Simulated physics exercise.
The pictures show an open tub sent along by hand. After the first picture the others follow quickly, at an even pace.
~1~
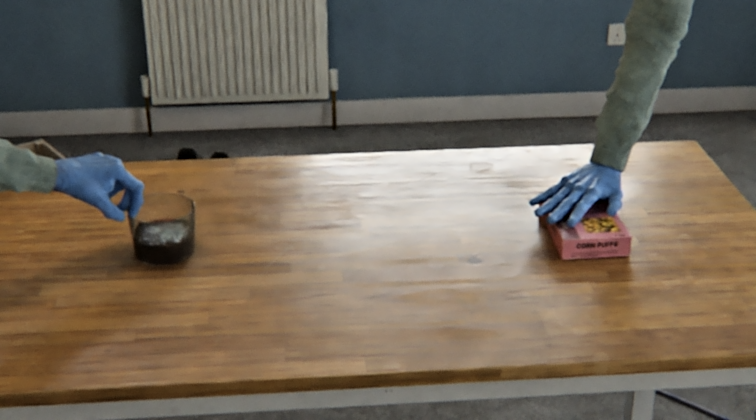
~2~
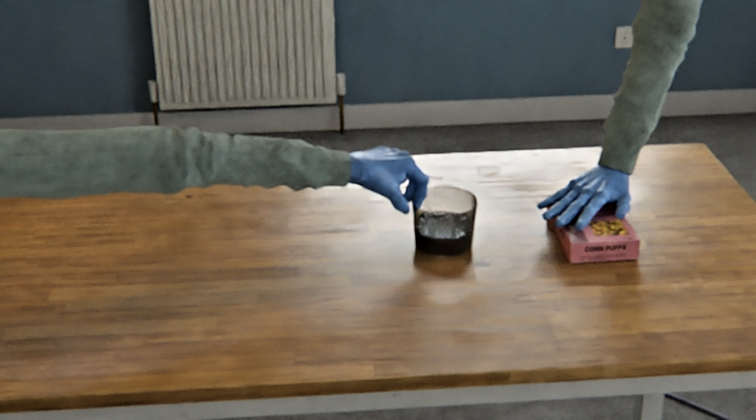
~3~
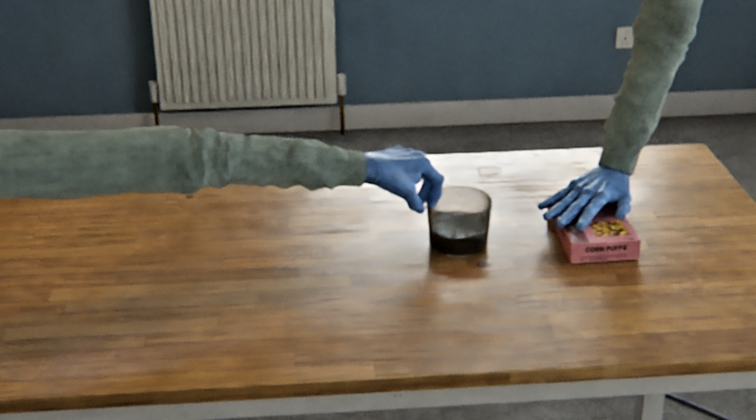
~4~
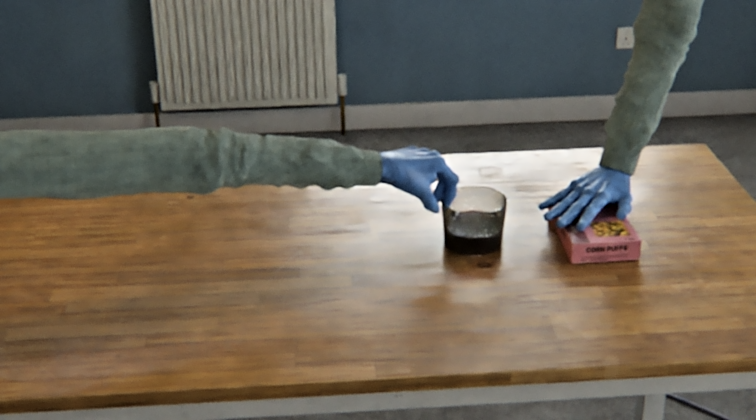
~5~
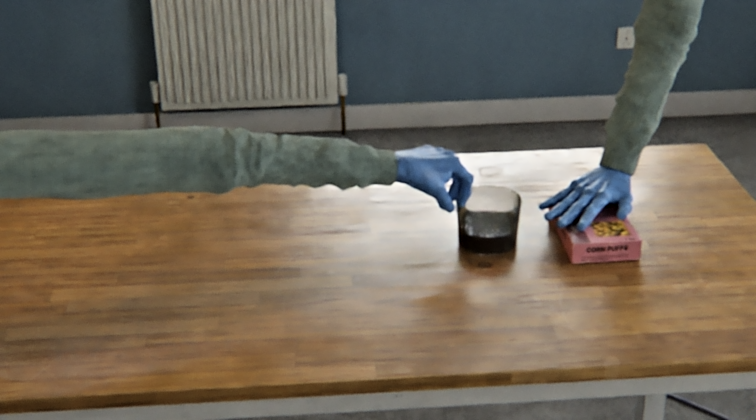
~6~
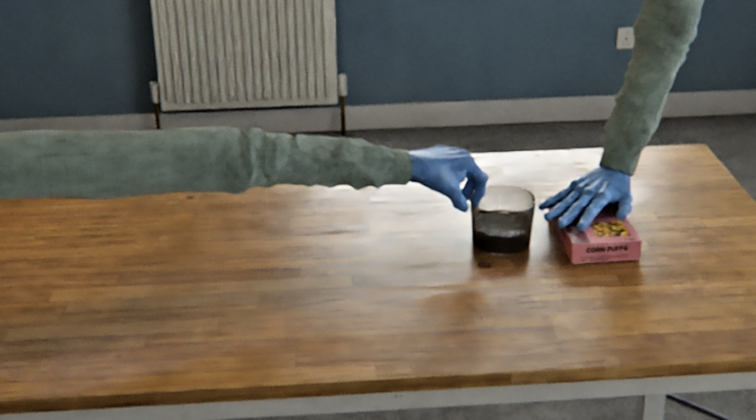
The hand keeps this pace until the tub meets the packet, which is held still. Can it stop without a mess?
It holds.
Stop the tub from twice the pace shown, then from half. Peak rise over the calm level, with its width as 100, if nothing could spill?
Roughly 45 per cent, then 10 per cent.
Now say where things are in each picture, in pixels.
In the first frame, at rest; tub (163, 229) about a third full; packet (583, 223).
In the second frame, under way; tub about a third full, surface at (444, 225).
In the third frame, 15 px further; tub (459, 221) about a third full.
In the fourth frame, 15 px further; tub about a third full, surface at (474, 224).
In the fifth frame, 15 px further; tub (488, 220) about a third full.
In the sixth frame, 15 px further; tub about a third full, surface at (502, 223); packet (593, 227).
Next, the tub meets the packet.
After that, the grape juice surges up the wall; the wave climbs under half way to the rim.
Finally, the tub stands at the packet; its rim is dry.
